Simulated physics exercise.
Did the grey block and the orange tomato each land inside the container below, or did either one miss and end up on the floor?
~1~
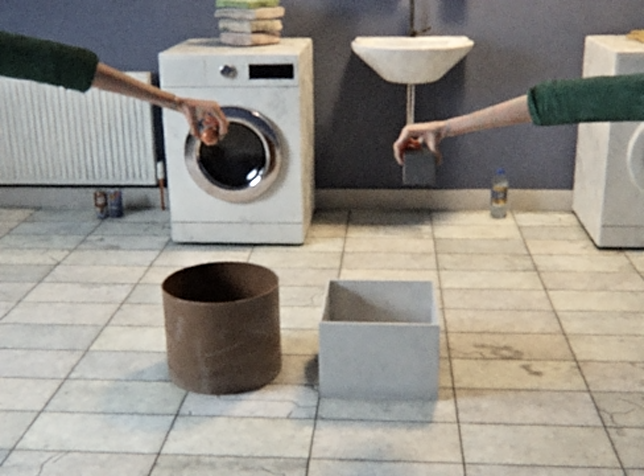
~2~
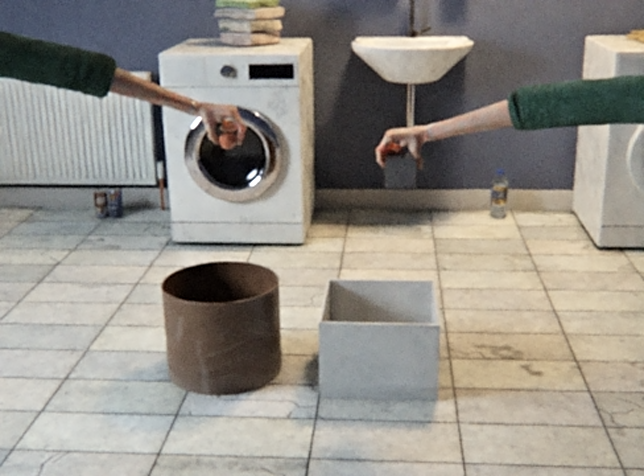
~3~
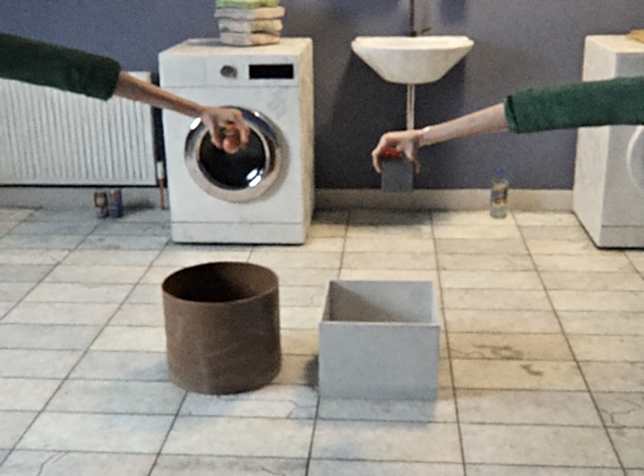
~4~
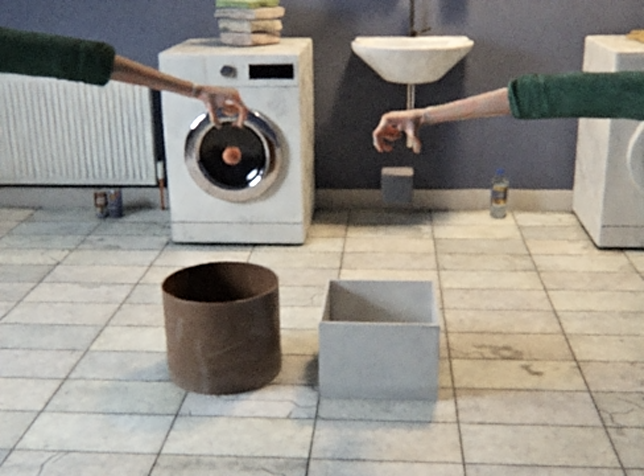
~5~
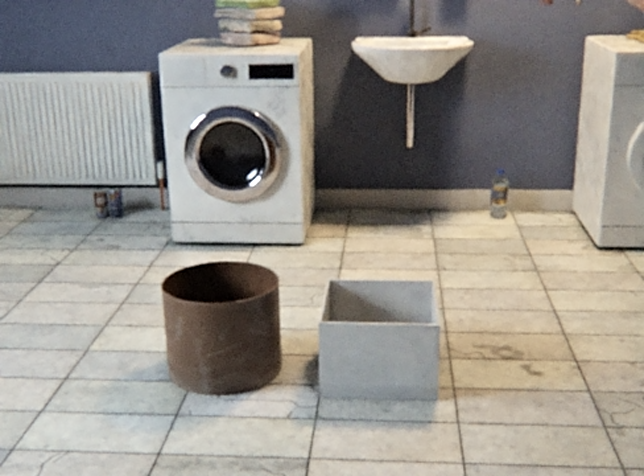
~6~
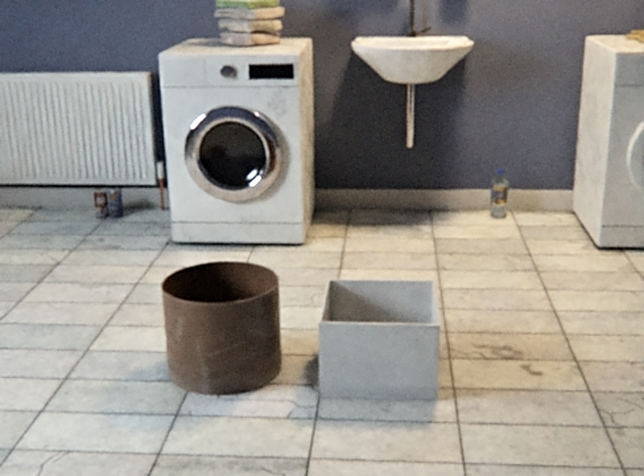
The grey block landed inside the square grey basket, and the orange tomato landed inside the round brown bucket.
